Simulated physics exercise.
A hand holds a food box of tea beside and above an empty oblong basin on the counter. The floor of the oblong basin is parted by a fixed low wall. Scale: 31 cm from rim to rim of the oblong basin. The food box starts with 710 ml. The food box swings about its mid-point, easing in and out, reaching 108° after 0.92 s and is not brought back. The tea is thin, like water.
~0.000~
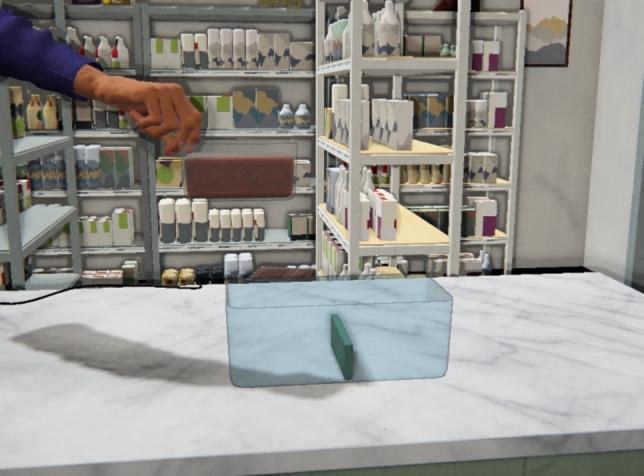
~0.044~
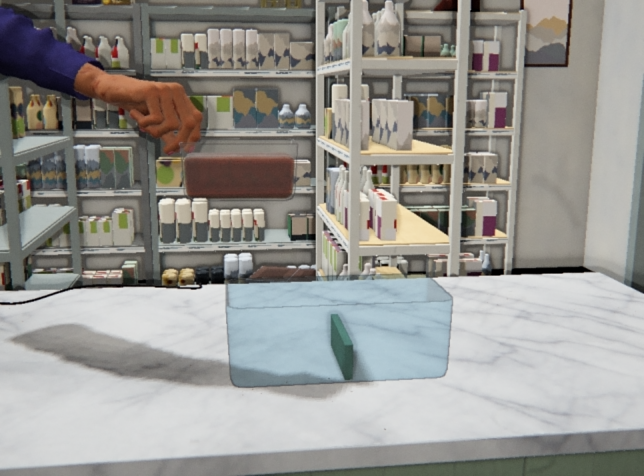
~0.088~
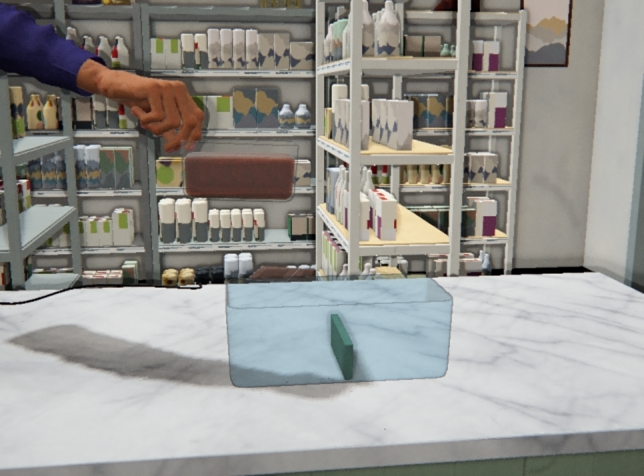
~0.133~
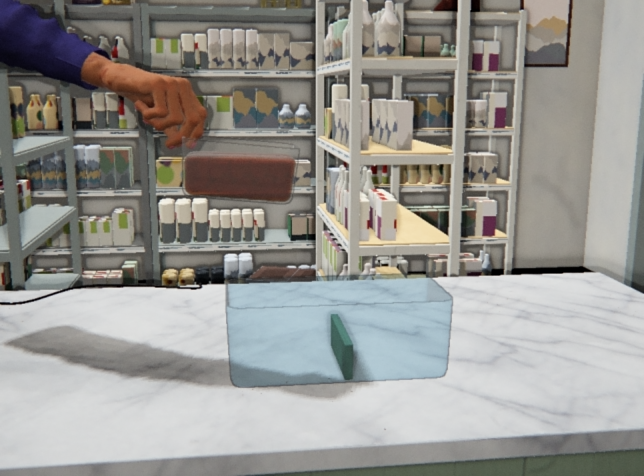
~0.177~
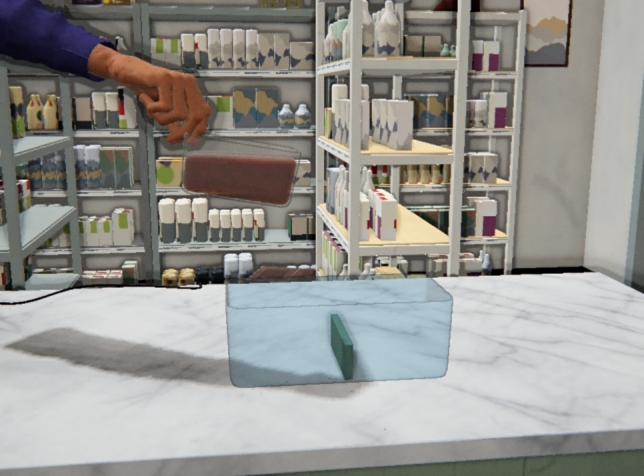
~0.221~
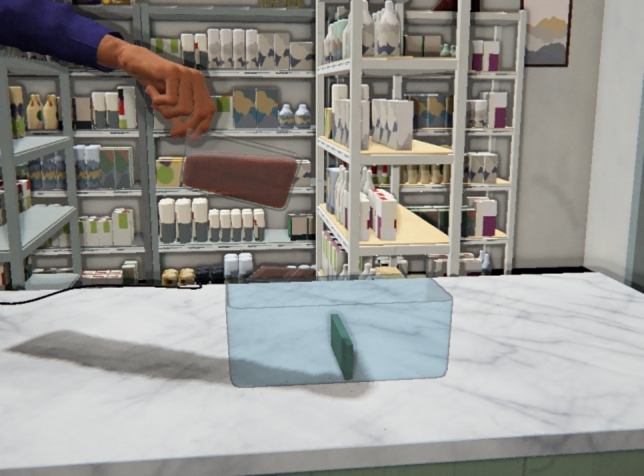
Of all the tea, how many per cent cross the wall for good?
About 55 per cent.
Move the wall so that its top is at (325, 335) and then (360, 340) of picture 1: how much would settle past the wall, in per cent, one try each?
First 70, then 25 per cent.
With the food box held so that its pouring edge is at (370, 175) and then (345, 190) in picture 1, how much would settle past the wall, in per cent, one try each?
In turn about 90 and 80 per cent.
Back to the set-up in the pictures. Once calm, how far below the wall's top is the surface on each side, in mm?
Left about 38 mm, right about 32 mm.
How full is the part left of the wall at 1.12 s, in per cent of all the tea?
Some 42 per cent.
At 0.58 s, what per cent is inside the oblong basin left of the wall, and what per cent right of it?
Some 3 per cent left and 10 right.
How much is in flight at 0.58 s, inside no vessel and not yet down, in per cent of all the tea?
Some 46 per cent.
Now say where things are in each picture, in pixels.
In the first frame, it leans 0°; its right rim is at (295, 142); the tea meets the walls at (185, 156) and (292, 156); the oblong basin's rim runs from (227, 295) to (440, 287); the wall's top is at (341, 329).
In the second frame, it leans 1°; its right rim is at (295, 143); the tea meets the walls at (185, 157) and (293, 156).
In the third frame, it leans 2°; its right rim is at (296, 145); the tea meets the walls at (185, 155) and (293, 156).
In the fourth frame, it leans 6°; its right rim is at (297, 148); the tea meets the walls at (186, 155) and (294, 158).
In the fifth frame, it leans 10°; its right rim is at (298, 152); the tea meets the walls at (186, 155) and (295, 158).
In the sixth frame, it leans 15°; its right rim is at (299, 157); the tea meets the walls at (187, 155) and (297, 159).
Then, 0.58 s in, the tilt is 76° and 41 per cent is still to pour, 3 is left of the wall and 9 right of it.
Then, 0.84 s in, the tilt is 106° and 7 per cent is still to pour, 30 is left of the wall and 55 right of it.
Then, 1.12 s in, the tilt is 108° and 0 per cent is still to pour, 43 is left of the wall and 54 right of it.
Then, 1.42 s in, the tilt is 108° and 0 per cent is still to pour, 44 is left of the wall and 55 right of it.
Finally, 44 per cent lies left of the wall, 55 right of it and 2 outside.
